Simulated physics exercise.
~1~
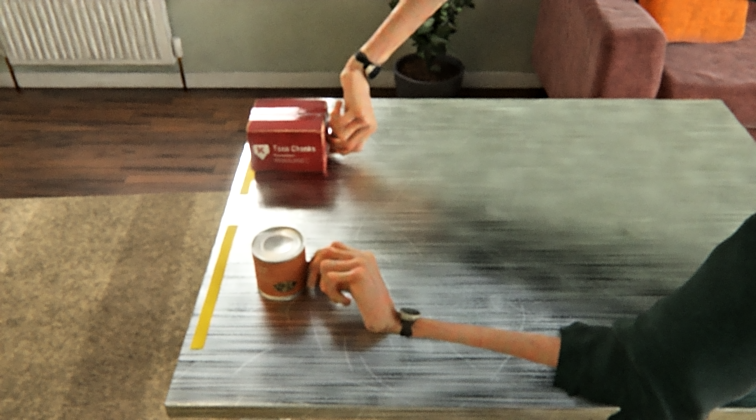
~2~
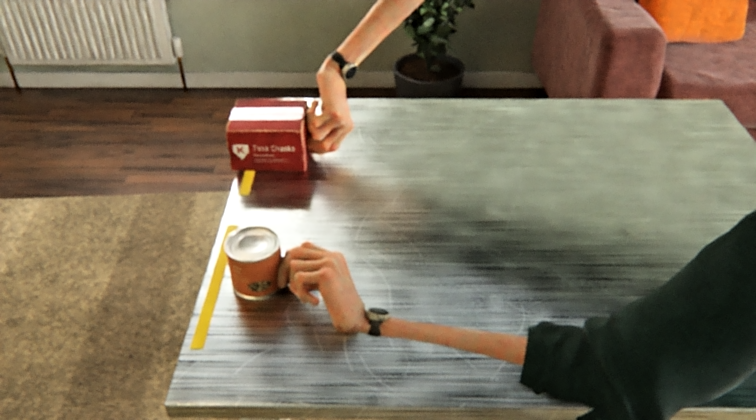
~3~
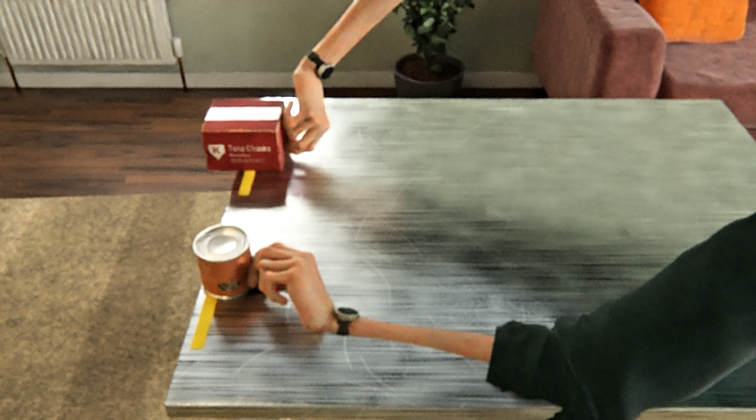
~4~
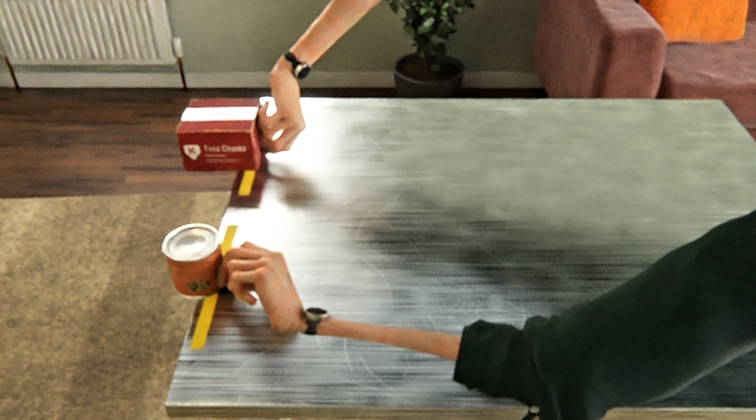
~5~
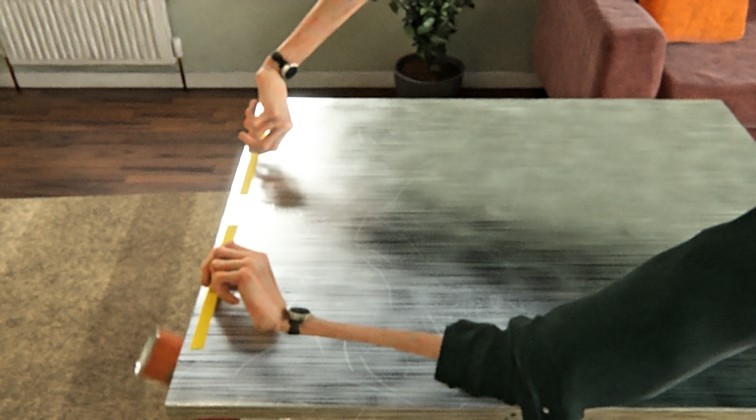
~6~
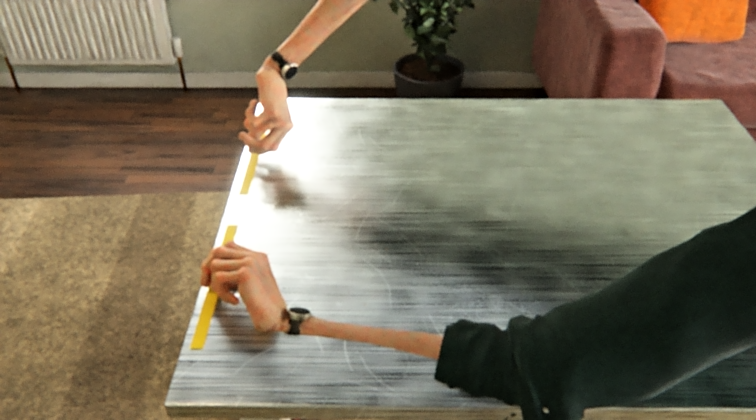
In a room with a radiator, a potted plant and a reddish sofa, a red box and an orange tin stand on a shiny table near two strips of yellow tape. Two hands wearing dark watches push them steadily to the left, the box on the far side and the tin on the near side. Both slide over the tape until they jut out past the table's left edge. Then the box disappears from view, while the tin tips and drops beside the table. At the end both are out of sight, and the hands rest by the tape.
